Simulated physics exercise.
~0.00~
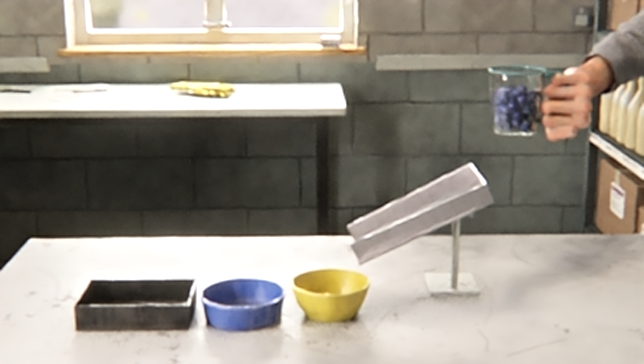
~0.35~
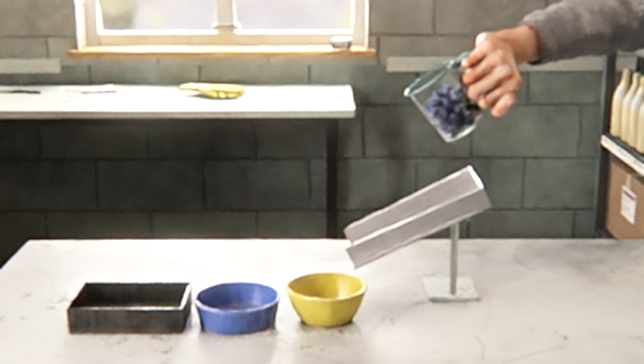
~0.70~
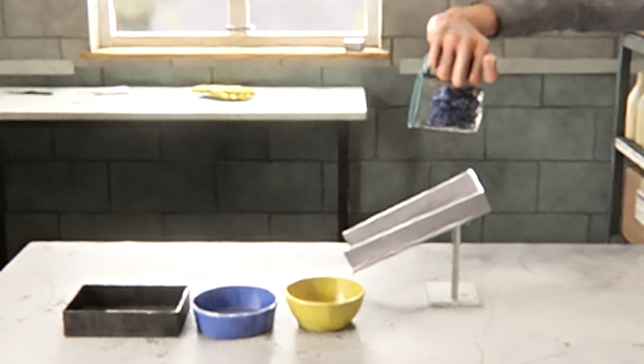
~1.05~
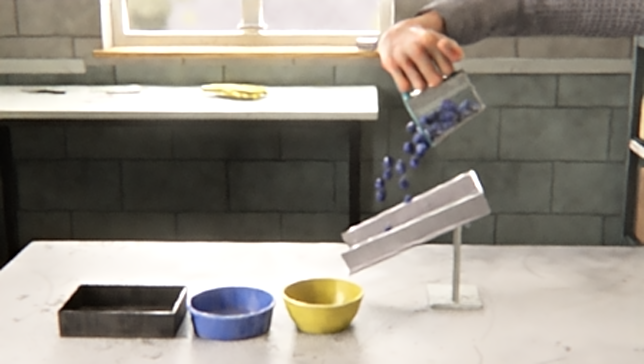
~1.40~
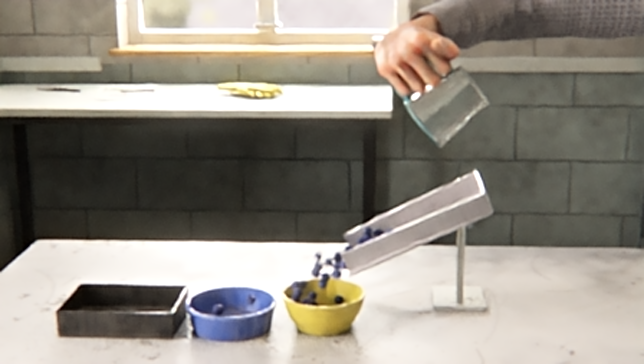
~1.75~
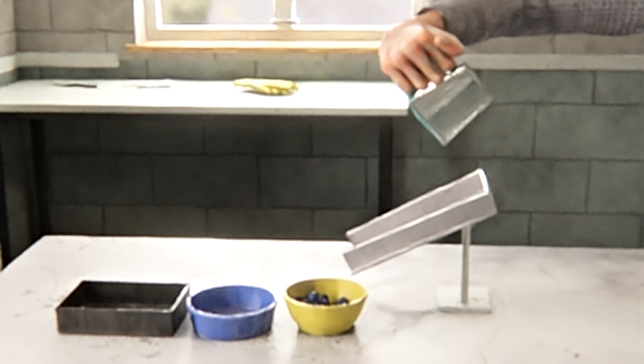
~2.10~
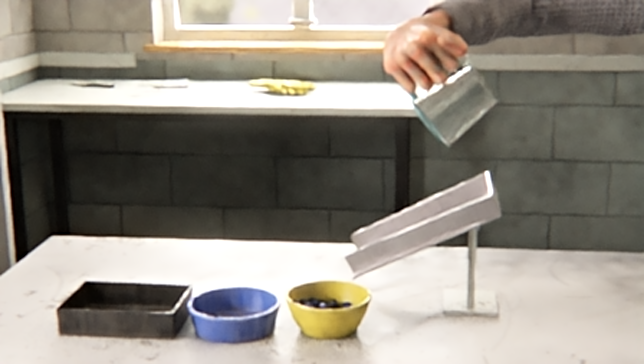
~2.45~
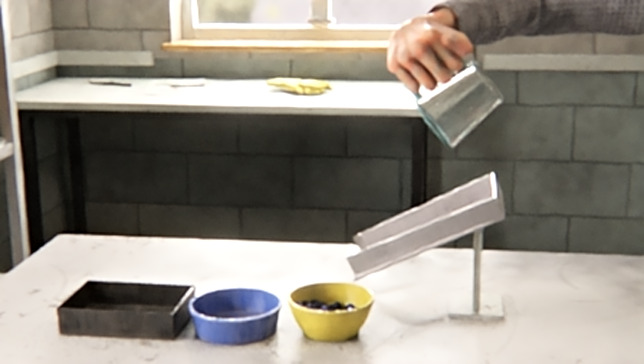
A hand tips blueberries from a clear cup down a slope, mostly into the yellow bowl.
